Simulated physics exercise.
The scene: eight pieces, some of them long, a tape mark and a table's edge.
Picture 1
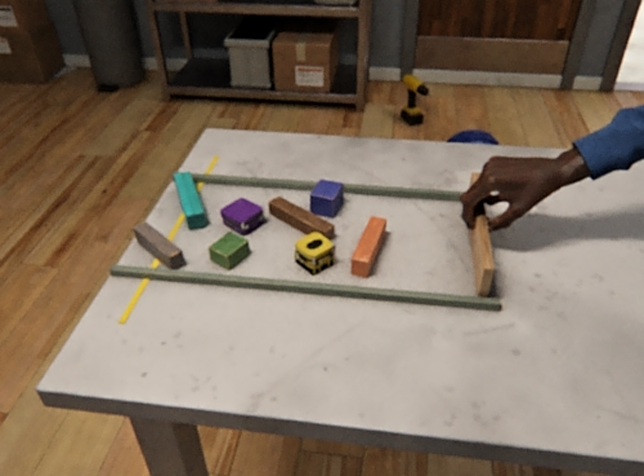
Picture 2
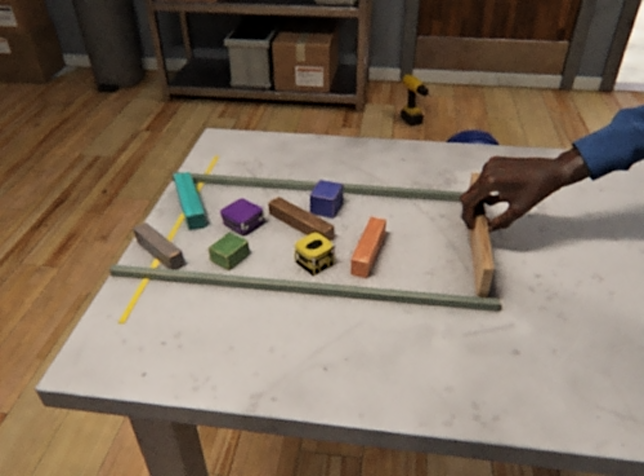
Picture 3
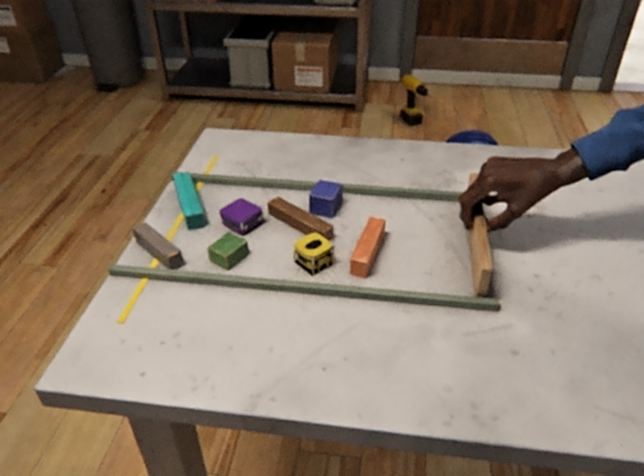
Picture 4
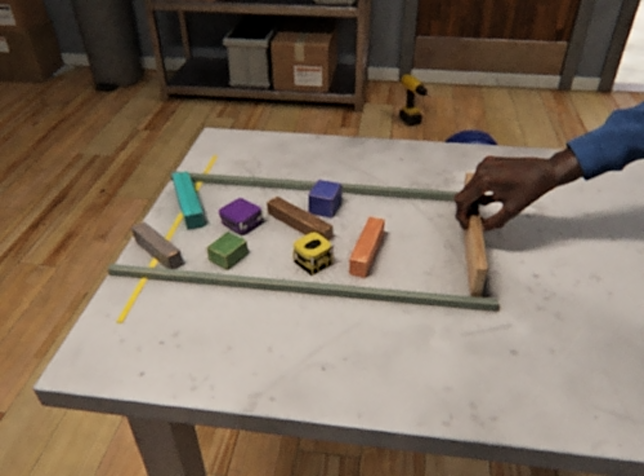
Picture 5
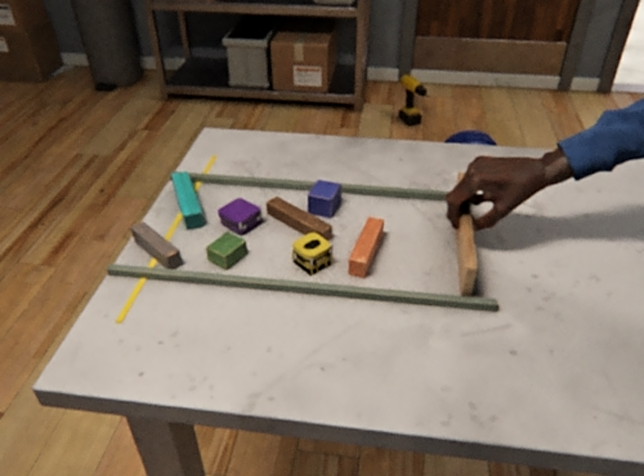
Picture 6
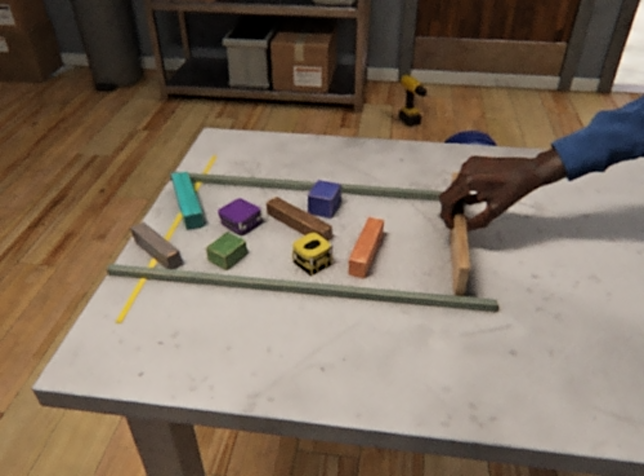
A hand sliding a wooden board slightly left between two green rails, with scattered coloured blocks and bars staying still on the table.
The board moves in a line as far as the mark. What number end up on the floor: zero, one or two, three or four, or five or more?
Outcome: The number that fall off is three or four.
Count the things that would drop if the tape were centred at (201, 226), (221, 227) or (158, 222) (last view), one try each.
Down on the floor: 2, 0 and 6.
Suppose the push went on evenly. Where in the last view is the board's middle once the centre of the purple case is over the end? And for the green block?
Its middle is around (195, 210) and around (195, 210).
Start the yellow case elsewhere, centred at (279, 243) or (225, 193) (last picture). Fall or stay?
The yellow case holds on; comes down.
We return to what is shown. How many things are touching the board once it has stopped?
It touches 2.
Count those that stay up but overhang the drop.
The number is 2.
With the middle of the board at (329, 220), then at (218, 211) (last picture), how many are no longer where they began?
4 and 8.
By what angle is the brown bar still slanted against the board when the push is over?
Some 10 degrees.
Soon after, none off yet; grey bar at rest near (156, 246); turquoise stick at rest near (187, 199); purple case at rest near (240, 217).
After that, none off yet; grey bar at rest near (156, 246); turquoise stick at rest near (187, 199); purple case displaced a little near (227, 218).
And then, none off yet; grey bar displaced a little near (121, 246); turquoise stick displaced a little near (155, 199); purple case displaced well along near (160, 217).
In the end, the number that fall off is three or four; gone, green block, purple case, turquoise stick and grey bar.
